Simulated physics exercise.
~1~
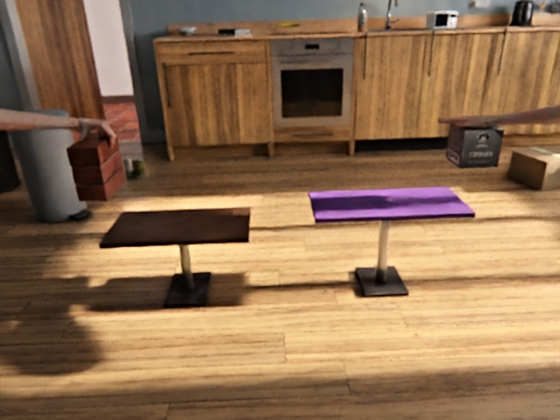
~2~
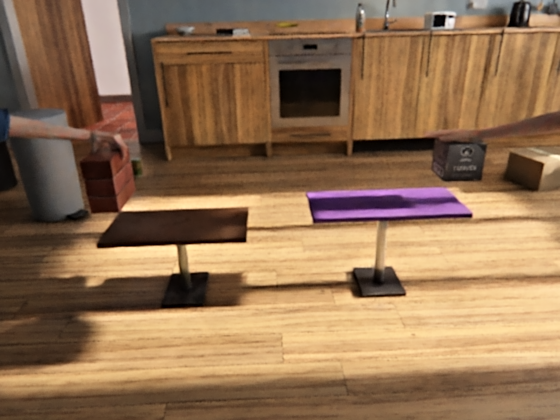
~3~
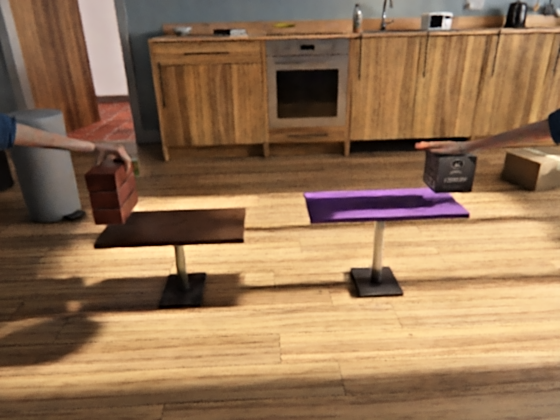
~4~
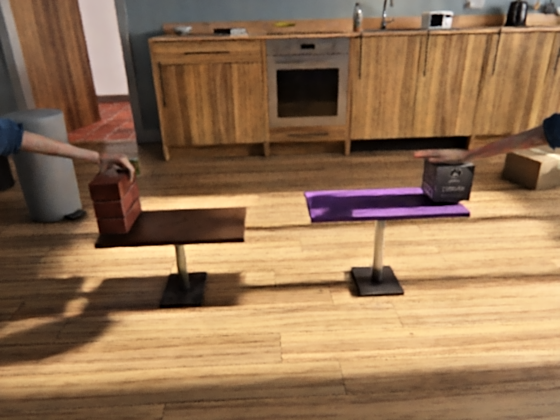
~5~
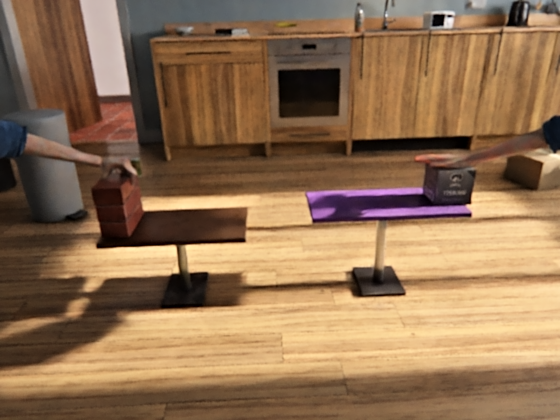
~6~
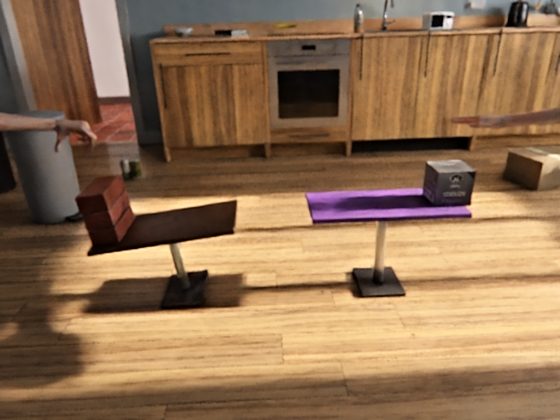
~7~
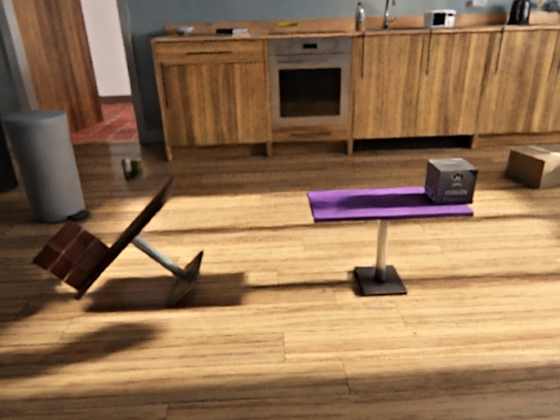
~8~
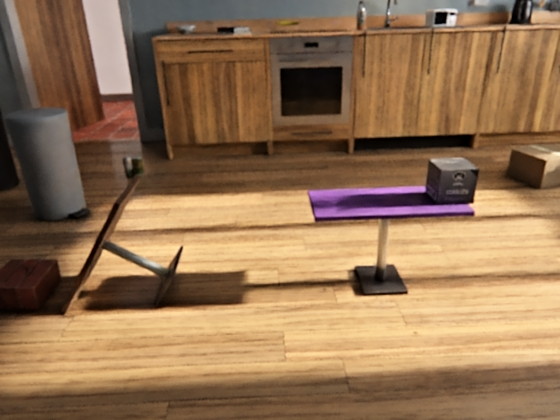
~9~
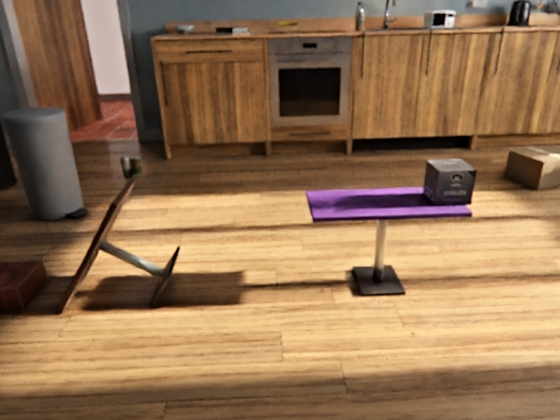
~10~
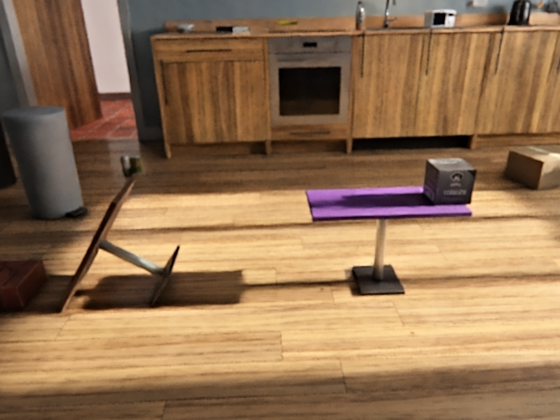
A stack of red bricks and a dark box were lowered by hands onto the outer ends of a brown stand and a purple side table; once released, the brown stand toppled left, spilling the bricks onto the floor, while the purple table stayed upright.
